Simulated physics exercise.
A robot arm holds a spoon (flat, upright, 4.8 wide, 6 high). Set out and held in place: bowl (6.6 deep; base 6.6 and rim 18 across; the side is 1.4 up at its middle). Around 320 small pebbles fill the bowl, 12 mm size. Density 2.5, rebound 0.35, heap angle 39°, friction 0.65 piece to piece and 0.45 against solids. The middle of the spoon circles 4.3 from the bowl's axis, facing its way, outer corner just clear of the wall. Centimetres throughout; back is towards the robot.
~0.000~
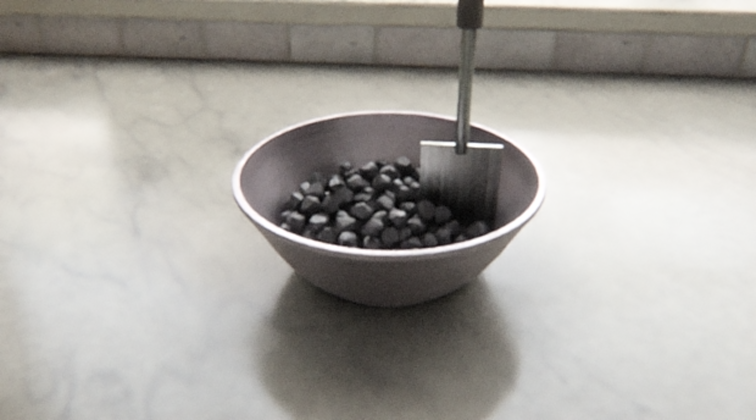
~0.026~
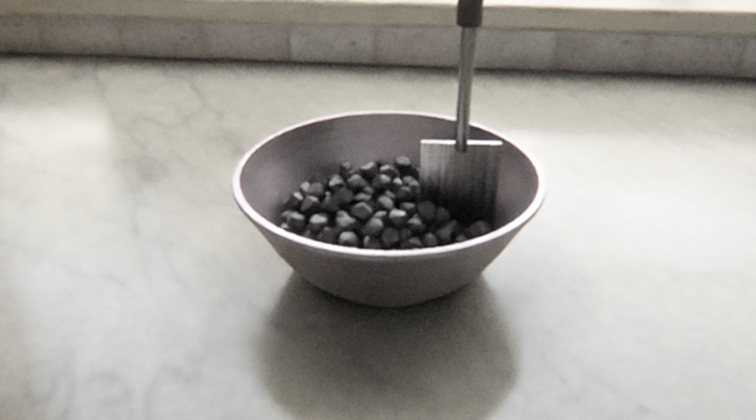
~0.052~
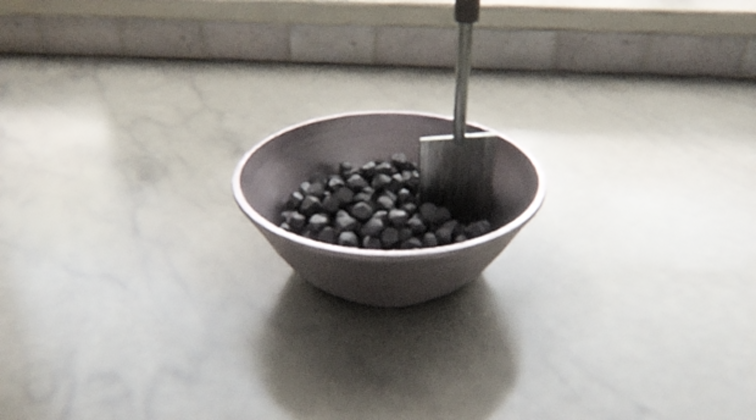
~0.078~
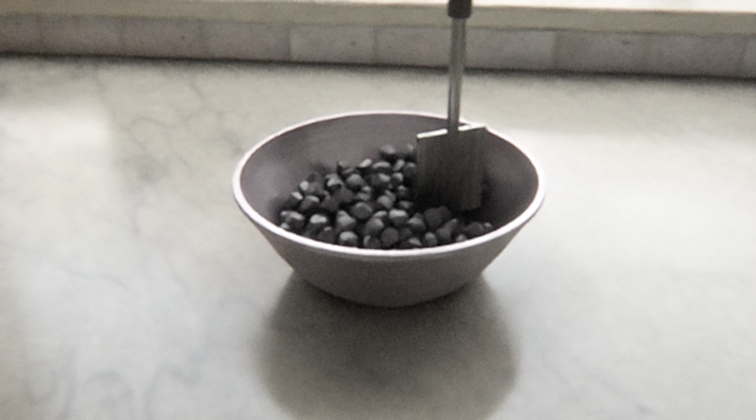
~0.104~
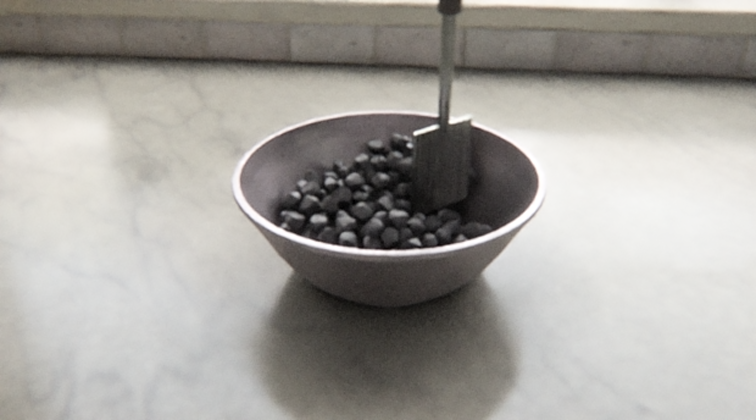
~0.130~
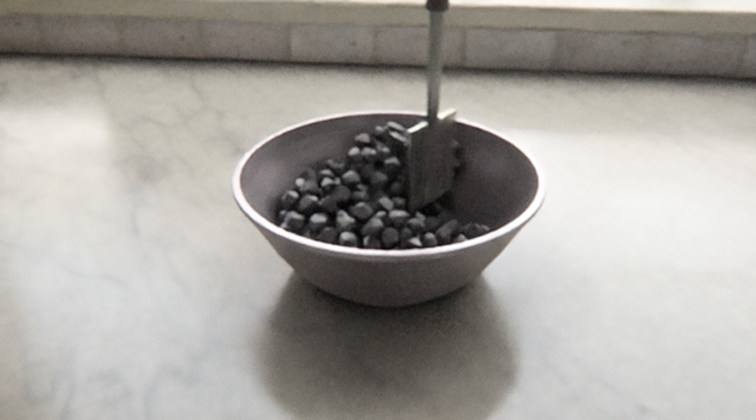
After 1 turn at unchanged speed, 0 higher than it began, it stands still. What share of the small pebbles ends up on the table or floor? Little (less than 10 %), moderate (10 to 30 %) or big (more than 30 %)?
Share on the table or floor: Moderate (10 to 30 %).
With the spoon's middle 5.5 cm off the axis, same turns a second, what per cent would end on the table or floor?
Then about 5 per cent.
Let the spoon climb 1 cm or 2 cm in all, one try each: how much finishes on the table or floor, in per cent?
Some 15 and 10 per cent.
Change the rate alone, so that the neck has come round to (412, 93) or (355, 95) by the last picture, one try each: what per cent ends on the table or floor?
Some 25 and 45 per cent.
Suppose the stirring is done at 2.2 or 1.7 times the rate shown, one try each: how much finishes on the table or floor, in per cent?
About 45 and 35 per cent.
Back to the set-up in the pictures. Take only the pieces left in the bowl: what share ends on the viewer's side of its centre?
Some 25 per cent.
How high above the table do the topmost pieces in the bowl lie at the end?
Some 7.5 cm.
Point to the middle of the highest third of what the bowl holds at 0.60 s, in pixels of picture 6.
Near (470, 209).
After 0.36 s, 173° round, highest piece 9 above the table; 313 in the bowl, 1 on the table or floor, 7 in flight or on the tool.
After 0.60 s, 291° round, highest piece 9 above the table; 285 in the bowl, 24 on the table or floor, 12 in flight or on the tool.
After 0.91 s, 0° round, highest piece 7 above the table; 263 in the bowl, 58 on the table or floor.
After 1.61 s, 0° round, highest piece 7 above the table; 263 in the bowl, 58 on the table or floor.
At rest, 263 in the bowl, 58 on the table or floor. That is 18 % on the table or floor.
